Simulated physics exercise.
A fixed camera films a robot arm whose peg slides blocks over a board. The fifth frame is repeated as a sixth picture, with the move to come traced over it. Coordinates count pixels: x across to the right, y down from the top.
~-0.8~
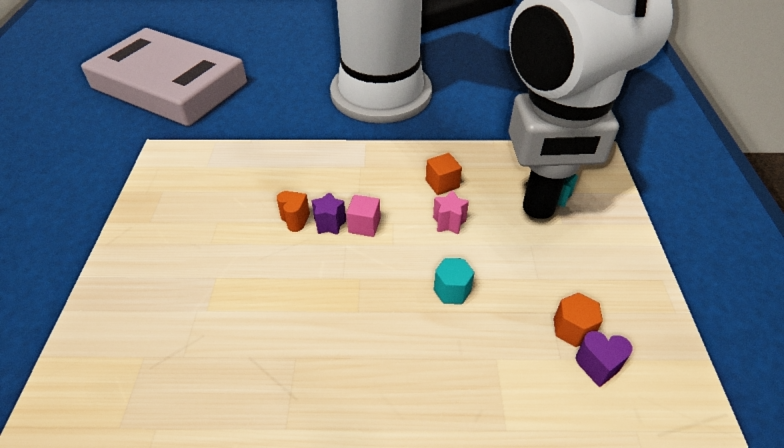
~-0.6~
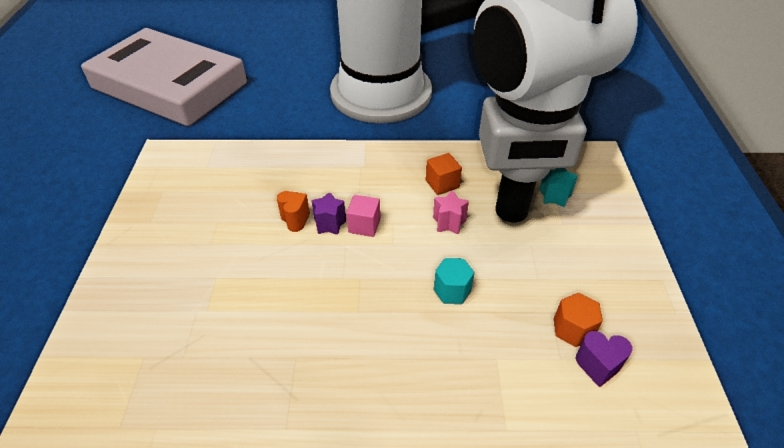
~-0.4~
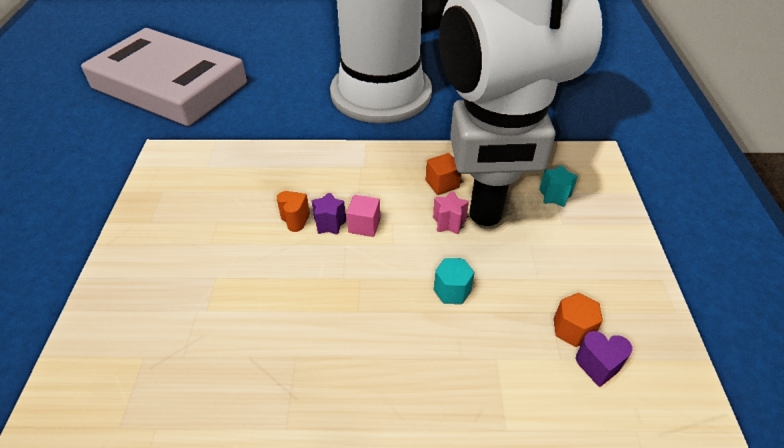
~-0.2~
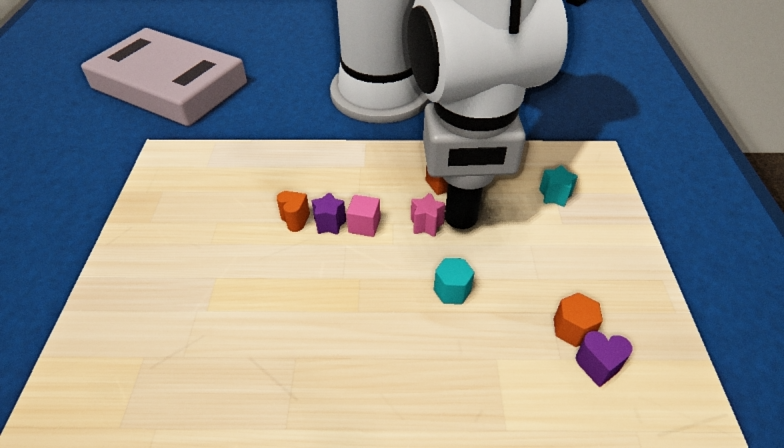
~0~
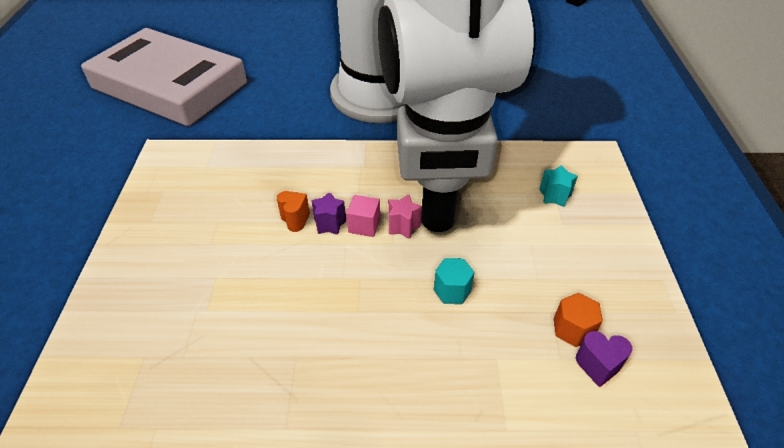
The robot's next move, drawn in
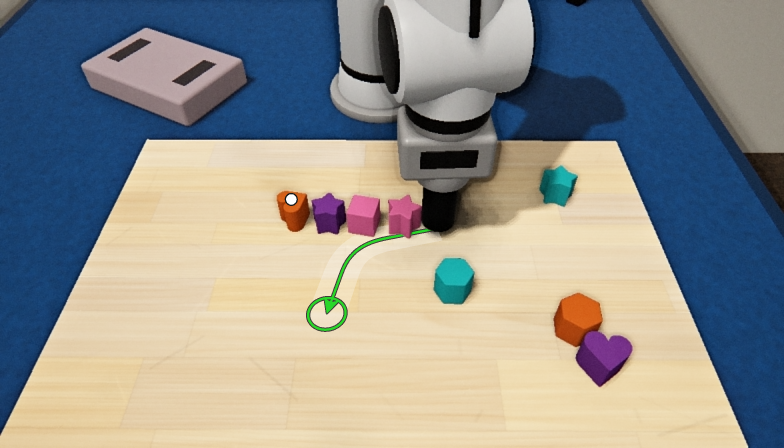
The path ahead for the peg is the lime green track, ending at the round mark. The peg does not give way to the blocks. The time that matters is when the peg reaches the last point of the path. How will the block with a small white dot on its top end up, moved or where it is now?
At the moment the path ends, the block with a small white dot on its top no longer stands where it did.
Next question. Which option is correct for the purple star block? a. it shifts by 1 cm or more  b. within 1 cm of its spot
I choose a.
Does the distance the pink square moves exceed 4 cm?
My answer is yes.
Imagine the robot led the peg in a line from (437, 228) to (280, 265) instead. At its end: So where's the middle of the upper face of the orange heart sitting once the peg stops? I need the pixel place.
I expect it at (262, 192).
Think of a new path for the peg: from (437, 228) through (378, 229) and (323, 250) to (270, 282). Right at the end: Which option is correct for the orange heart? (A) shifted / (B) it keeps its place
A.
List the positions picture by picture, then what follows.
In the first frame, lower end of the peg (539, 208), tops of blocks, orange heart (291, 199), purple star block (327, 204), pink square (363, 205), pink star block (451, 202).
In the second frame, peg (511, 211), blocks as before.
In the third frame, peg (486, 214), blocks as before.
In the fourth frame, peg (461, 218), pink star block (428, 204).
In the fifth frame, peg (438, 220), orange heart (291, 199), purple star block (327, 204), pink square (363, 205), pink star block (404, 206).
The drawn path runs from (437, 228) over (385, 239) and (344, 266) to (327, 314); the dot is on the orange heart.
What follows on the original path. One third of the way, peg (384, 231); orange heart (270, 195), turned 30° anticlockwise; purple star block (298, 197); pink square (326, 201), turned 15° clockwise; pink star block (352, 209), turned 30° clockwise.
Two thirds of the way, peg (344, 259); orange heart (259, 191), turned 40° anticlockwise; purple star block (286, 190); pink square (314, 197), turned 40° clockwise; pink star block (329, 216), turned 75° clockwise.
At the end, peg (326, 306); orange heart (259, 191), turned 40° anticlockwise; purple star block (286, 190); pink square (314, 197), turned 40° clockwise; pink star block (329, 216), turned 75° clockwise.
